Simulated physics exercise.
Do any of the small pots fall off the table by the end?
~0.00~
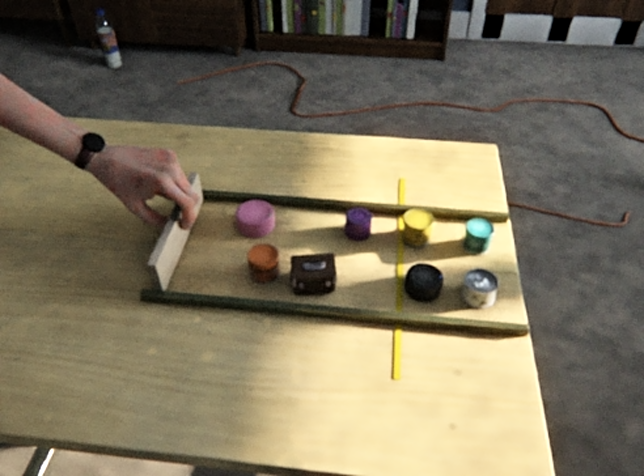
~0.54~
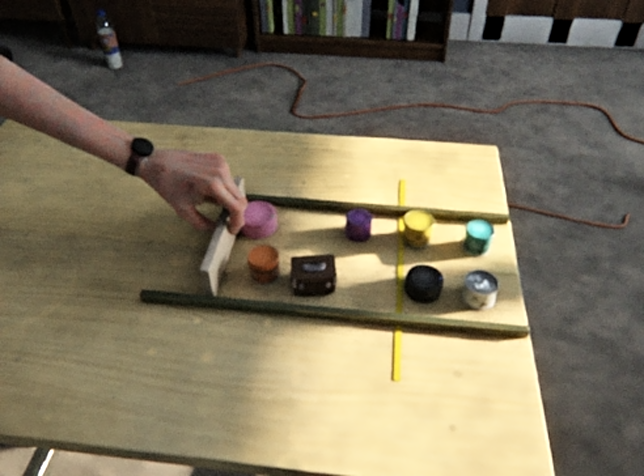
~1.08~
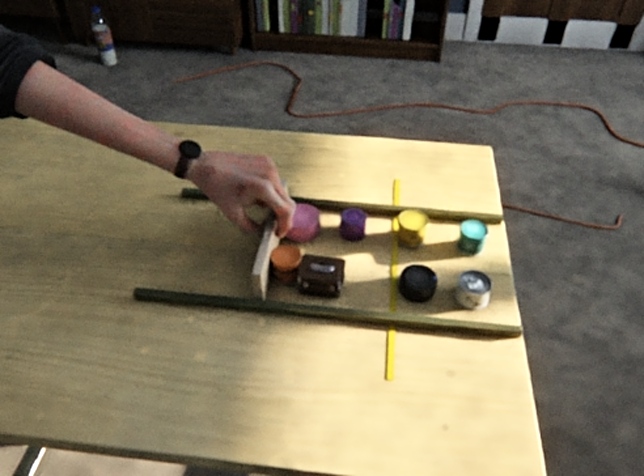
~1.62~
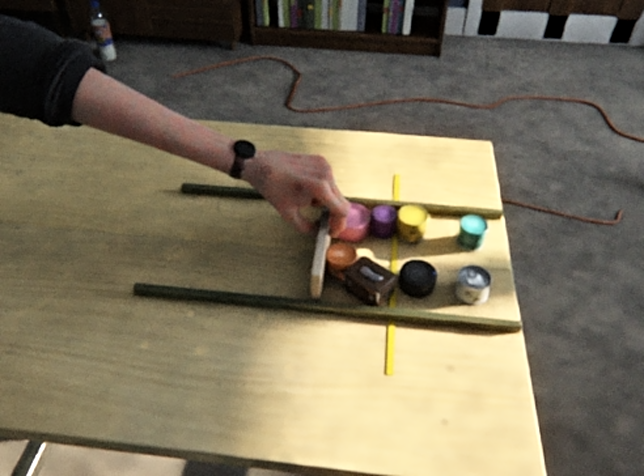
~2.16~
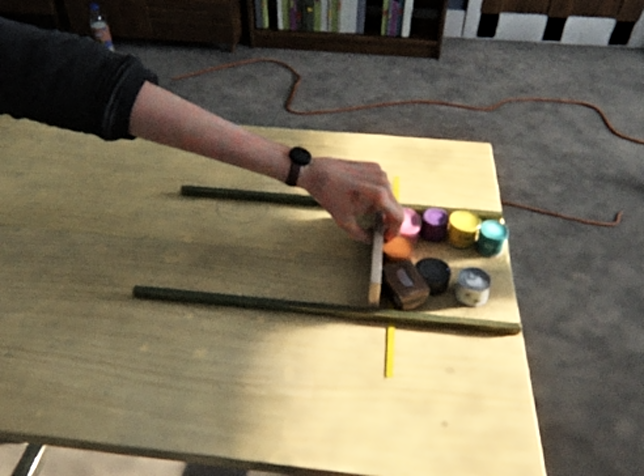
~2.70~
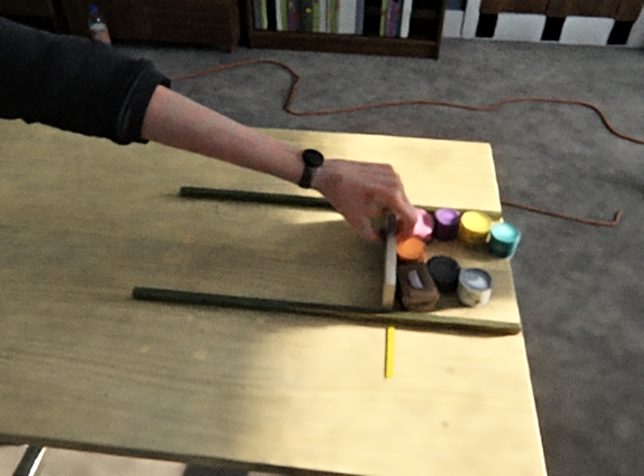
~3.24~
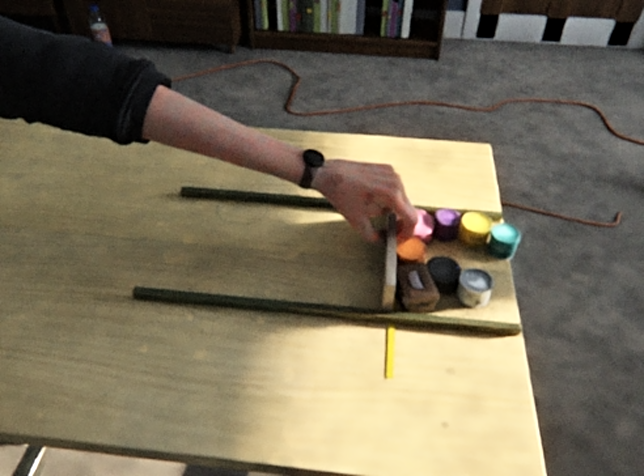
No, none of them fall off. They all remain on the table, bunched together near its right edge.
In this clip, a hand pushes an upright board rightward between two dark rails on a wooden table, gathering small colourful pots and a brown case into a cluster near the right edge, where the board stops with everything still on the table.
